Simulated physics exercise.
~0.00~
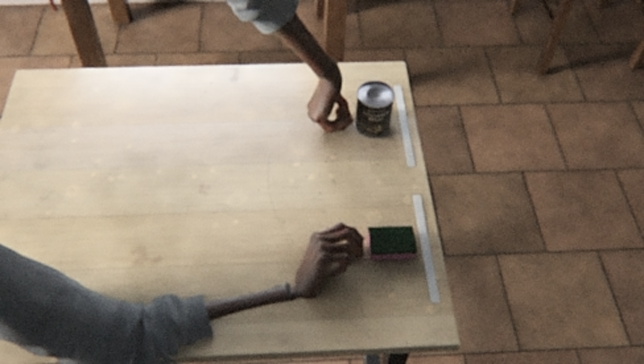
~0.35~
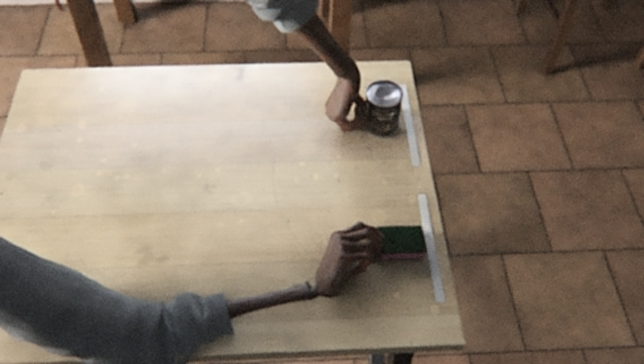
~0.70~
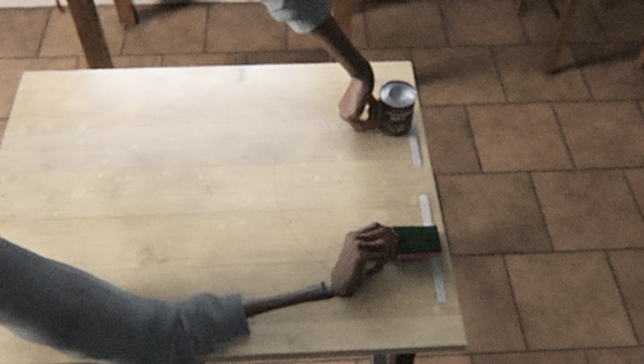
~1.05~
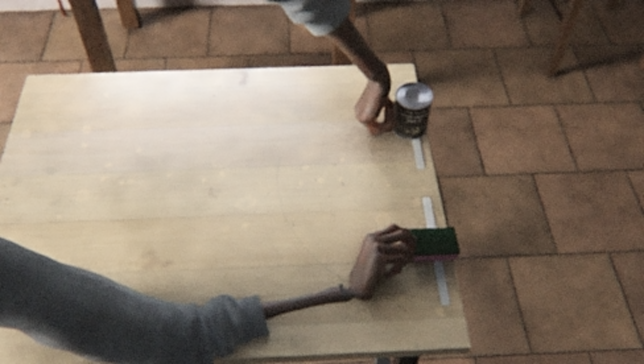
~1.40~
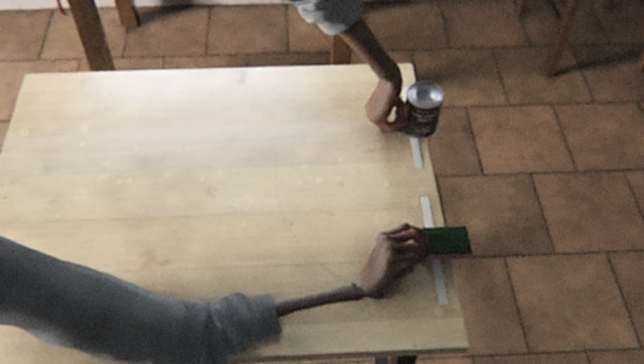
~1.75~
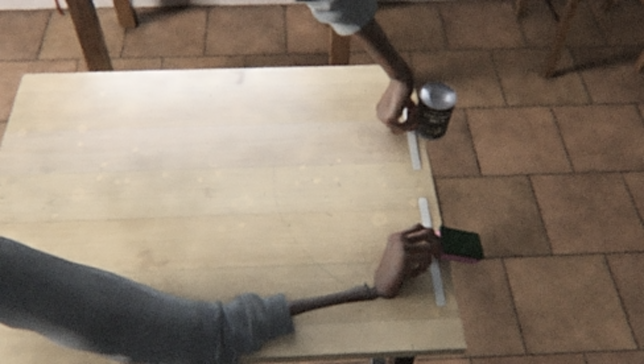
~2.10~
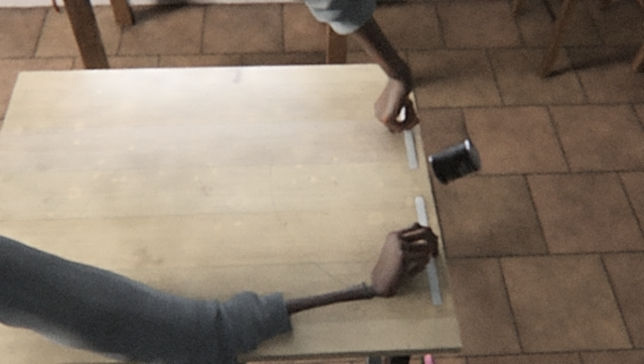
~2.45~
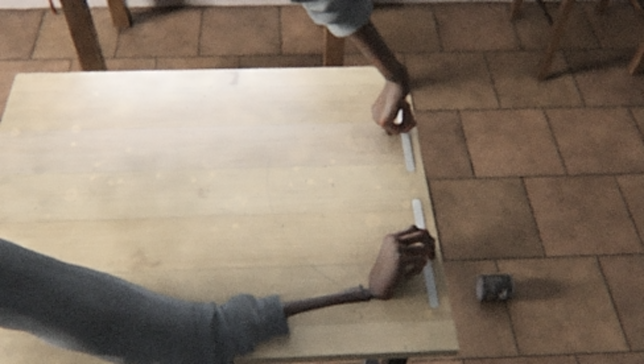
On a wooden table above a tiled floor, two hands pushing a dark tin and a sponge rightward until both tumble off.
